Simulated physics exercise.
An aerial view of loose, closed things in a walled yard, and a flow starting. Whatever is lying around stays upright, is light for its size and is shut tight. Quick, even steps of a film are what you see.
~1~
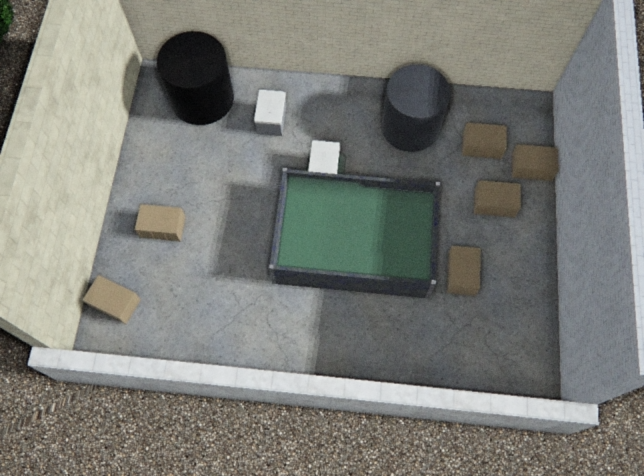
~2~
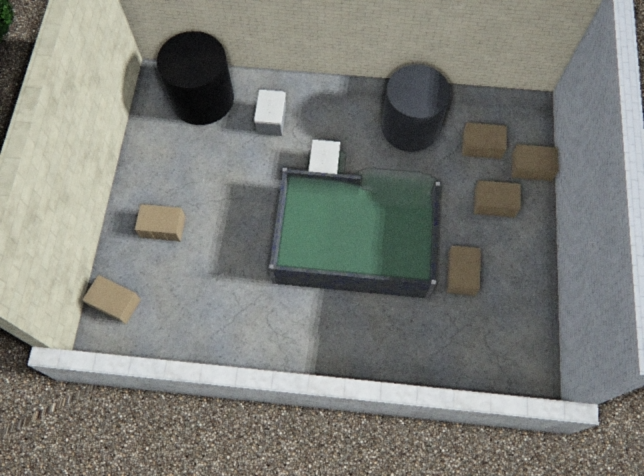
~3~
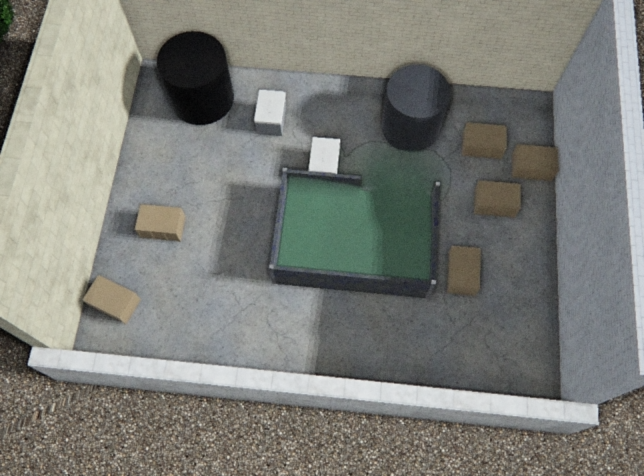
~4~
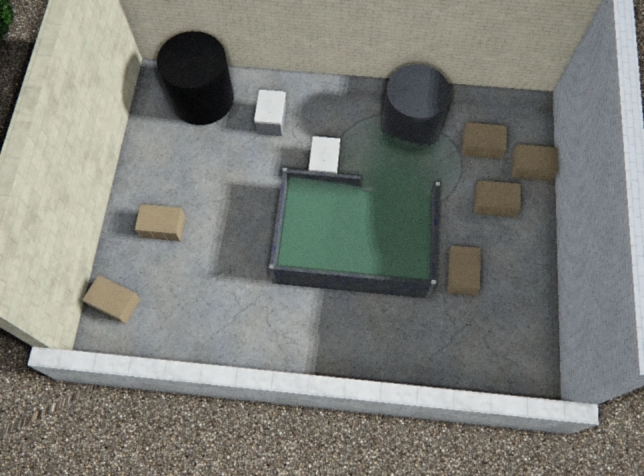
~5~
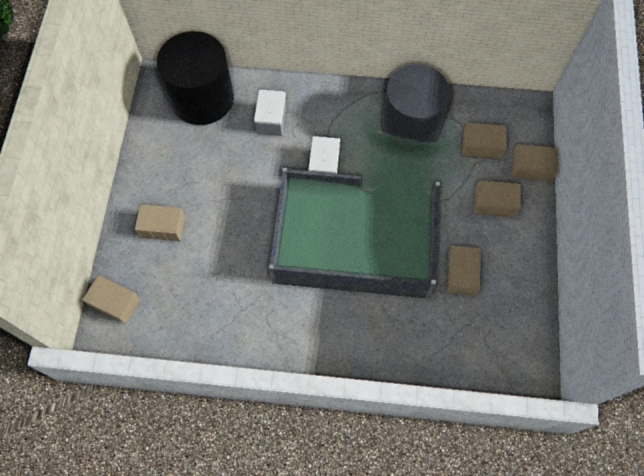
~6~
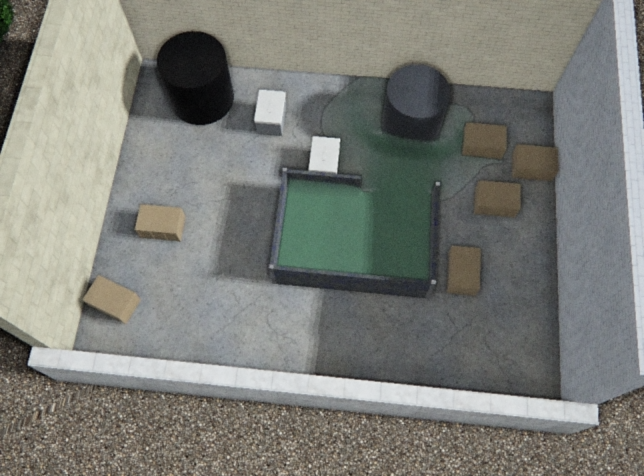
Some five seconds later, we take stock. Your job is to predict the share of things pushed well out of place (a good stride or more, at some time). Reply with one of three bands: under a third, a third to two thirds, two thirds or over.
A third to two thirds.
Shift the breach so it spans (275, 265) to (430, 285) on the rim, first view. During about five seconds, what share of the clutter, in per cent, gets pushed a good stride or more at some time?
About 50 per cent.
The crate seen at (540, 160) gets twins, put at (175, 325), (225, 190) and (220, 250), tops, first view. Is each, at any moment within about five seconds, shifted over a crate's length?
In sequence: Doesn't go far, doesn't go far, doesn't go far.
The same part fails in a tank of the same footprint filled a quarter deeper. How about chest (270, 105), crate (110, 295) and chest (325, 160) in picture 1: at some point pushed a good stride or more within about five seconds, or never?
As asked: Went the distance, fell short, went the distance.
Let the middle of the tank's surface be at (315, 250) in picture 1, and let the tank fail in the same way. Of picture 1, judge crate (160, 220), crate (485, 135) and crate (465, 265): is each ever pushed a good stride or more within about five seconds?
Taking them in turn: Kept near its start; got sent well off; kept near its start.
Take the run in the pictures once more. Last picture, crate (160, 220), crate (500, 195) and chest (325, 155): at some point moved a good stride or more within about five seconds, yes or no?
Never got far, then never got far, then went a long way.
A moment on, 0 of 8 are well off their spots; 0 afloat.
Next, 2 of 8 are well off their spots; 0 afloat.
Later, 3 of 8 are well off their spots; 2 afloat.
In the end, 3 of 8 are well off their spots, and 4 have been at some point; 2 afloat.
